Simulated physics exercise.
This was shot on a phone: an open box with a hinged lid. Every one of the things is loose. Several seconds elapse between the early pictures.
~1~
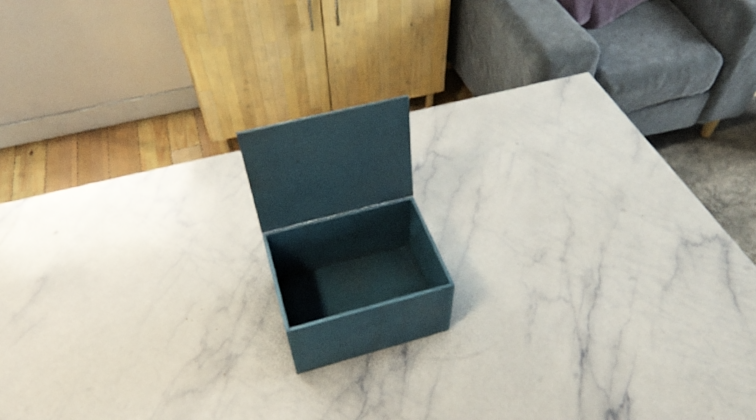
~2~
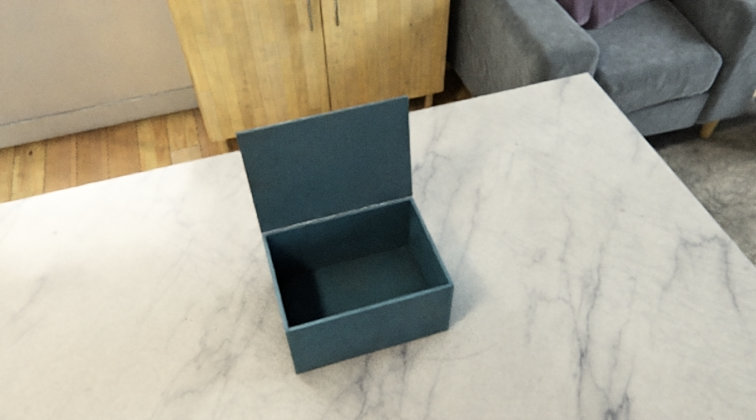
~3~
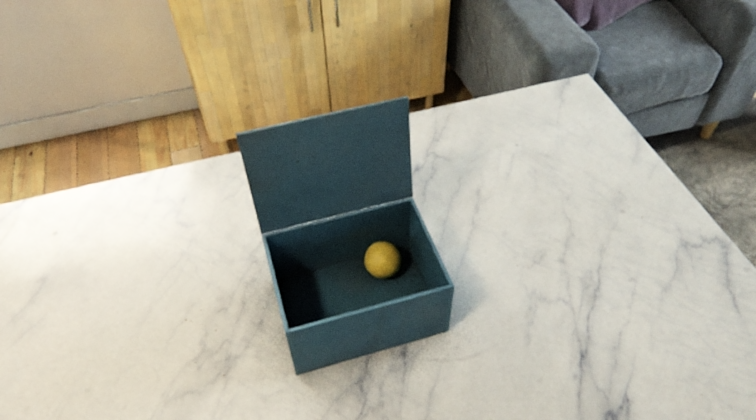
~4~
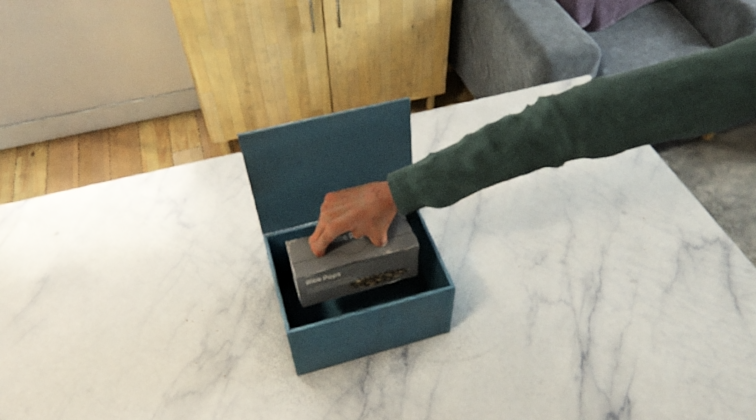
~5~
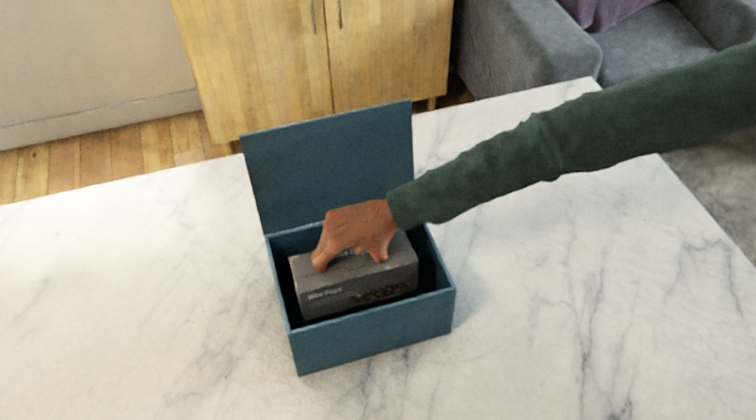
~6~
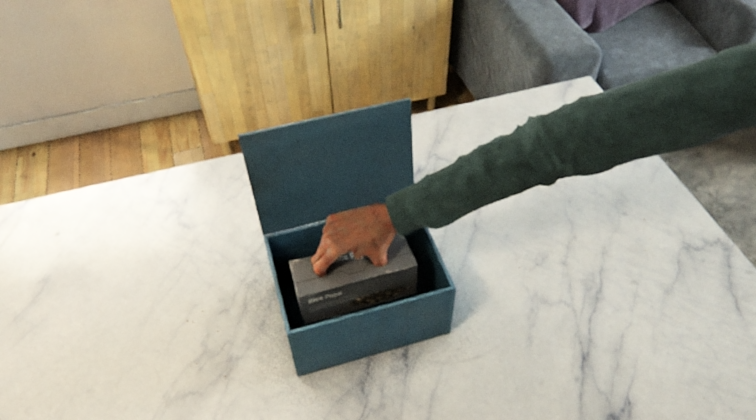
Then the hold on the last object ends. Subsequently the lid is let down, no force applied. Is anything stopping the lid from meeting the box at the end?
No, so the lid is down at the end.
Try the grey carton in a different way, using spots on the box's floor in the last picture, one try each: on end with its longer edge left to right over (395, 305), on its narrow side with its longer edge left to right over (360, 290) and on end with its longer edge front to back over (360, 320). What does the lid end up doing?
Case one lid open, case two lid shut, case three lid open.
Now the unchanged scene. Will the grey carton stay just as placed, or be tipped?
Looking at the last picture, the grey carton is left as set.
Then, 1.10 s later than the last frame, lid starting down; grey carton moved a little near (356, 306).
Then, 1.80 s later than the last frame, lid 40° above the rim; grey carton moved a little near (356, 306).
When it is over, lid shut; moved from the start, grey carton; yellow lemon as before. End places, in pixels of the last picture, grey carton near (356, 306).
